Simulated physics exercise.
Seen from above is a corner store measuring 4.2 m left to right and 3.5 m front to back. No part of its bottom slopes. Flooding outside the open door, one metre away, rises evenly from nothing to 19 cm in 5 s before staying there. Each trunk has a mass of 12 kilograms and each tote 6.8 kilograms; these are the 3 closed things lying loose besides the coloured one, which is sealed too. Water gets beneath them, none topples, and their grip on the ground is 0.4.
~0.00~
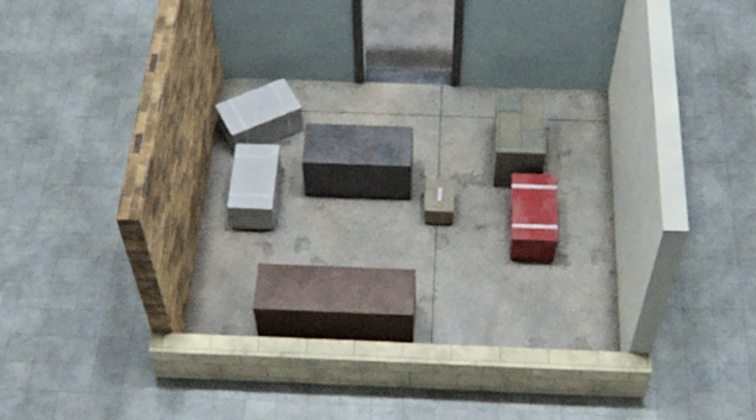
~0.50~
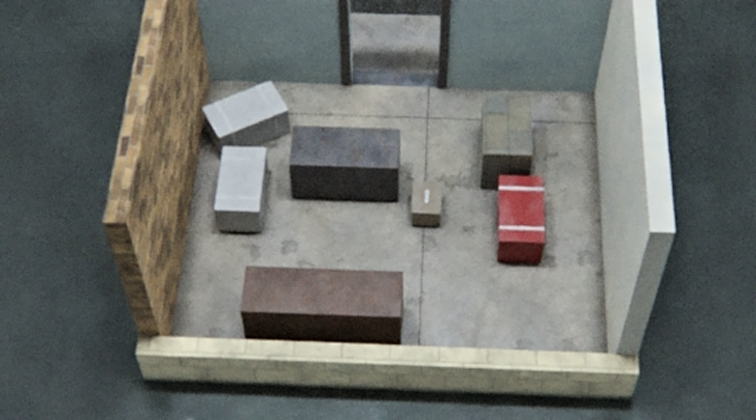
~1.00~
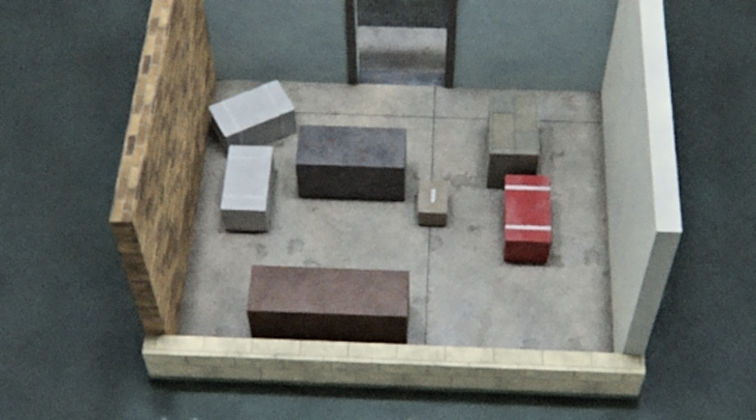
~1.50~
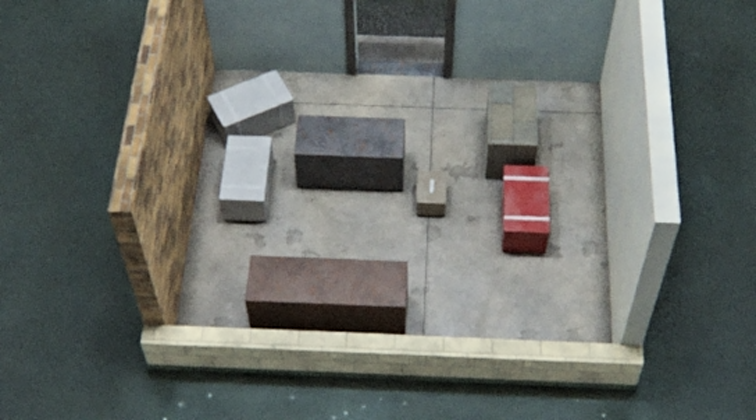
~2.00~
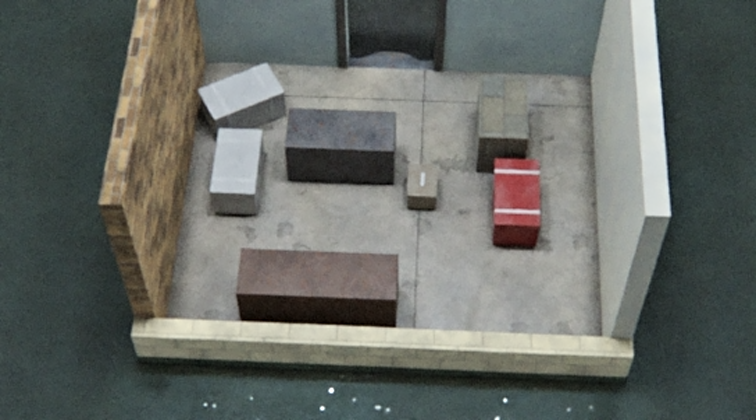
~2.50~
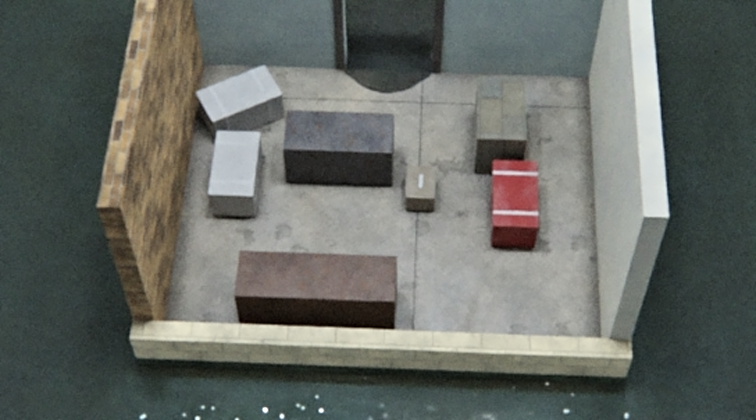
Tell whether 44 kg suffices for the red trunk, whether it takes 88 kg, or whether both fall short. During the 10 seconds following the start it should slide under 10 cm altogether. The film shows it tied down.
44 kg suffices.
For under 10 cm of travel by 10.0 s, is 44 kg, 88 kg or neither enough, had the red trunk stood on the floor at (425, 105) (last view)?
Looking at the loads, only the heavier keeps it.
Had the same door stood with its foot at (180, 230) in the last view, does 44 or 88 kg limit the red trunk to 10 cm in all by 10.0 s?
The answer is that the lesser mass suffices.
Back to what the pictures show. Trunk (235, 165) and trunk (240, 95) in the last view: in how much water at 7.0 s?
3 and 8 cm.
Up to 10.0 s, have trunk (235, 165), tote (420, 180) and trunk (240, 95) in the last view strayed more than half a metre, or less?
Results in sequence: Threshold not reached; threshold exceeded; threshold exceeded.
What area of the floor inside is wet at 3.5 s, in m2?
I'd put it close to 1.5 m2.
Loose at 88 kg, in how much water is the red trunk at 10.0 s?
Close to 4 cm deep.
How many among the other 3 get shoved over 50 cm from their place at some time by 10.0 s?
I get 2.
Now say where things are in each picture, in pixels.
The first picture shows the red trunk at (535, 206) rests on the ground; water covers 0.0 m2; 0 of 4 have shifted.
The second picture shows the red trunk at (522, 208) rests on the ground; 0.0 m2 under water; 0 of 4 have shifted.
The third picture shows the red trunk at (528, 208), on the bottom; 0.0 m2 under water; 0 of 4 have shifted.
The fourth picture shows the red trunk at (527, 198), on the bottom; water covers 0.0 m2; 0 of 4 have shifted.
The fifth picture shows the red trunk at (517, 192), on the bottom; water covers 0.0 m2; 0 of 4 have shifted.
The sixth picture shows the red trunk at (516, 193), on the bottom; 0.2 m2 under water; 0 of 4 have shifted.
After 3.5 s the red trunk would be 0 cm from its start with 44 kg and 0 cm from its start with 88 kg; 0 cm of water round it then.
After 4.5 s the red trunk would be 0 cm from its start with 44 kg and 0 cm from its start with 88 kg; 0 cm of water round it then.
After 7.0 s the red trunk would be 0 cm from its start with 44 kg and 0 cm from its start with 88 kg; 4 cm of water round it then.
After 10.0 s the red trunk would be 0 cm from its start with 44 kg and 0 cm from its start with 88 kg; 4 cm of water round it then.
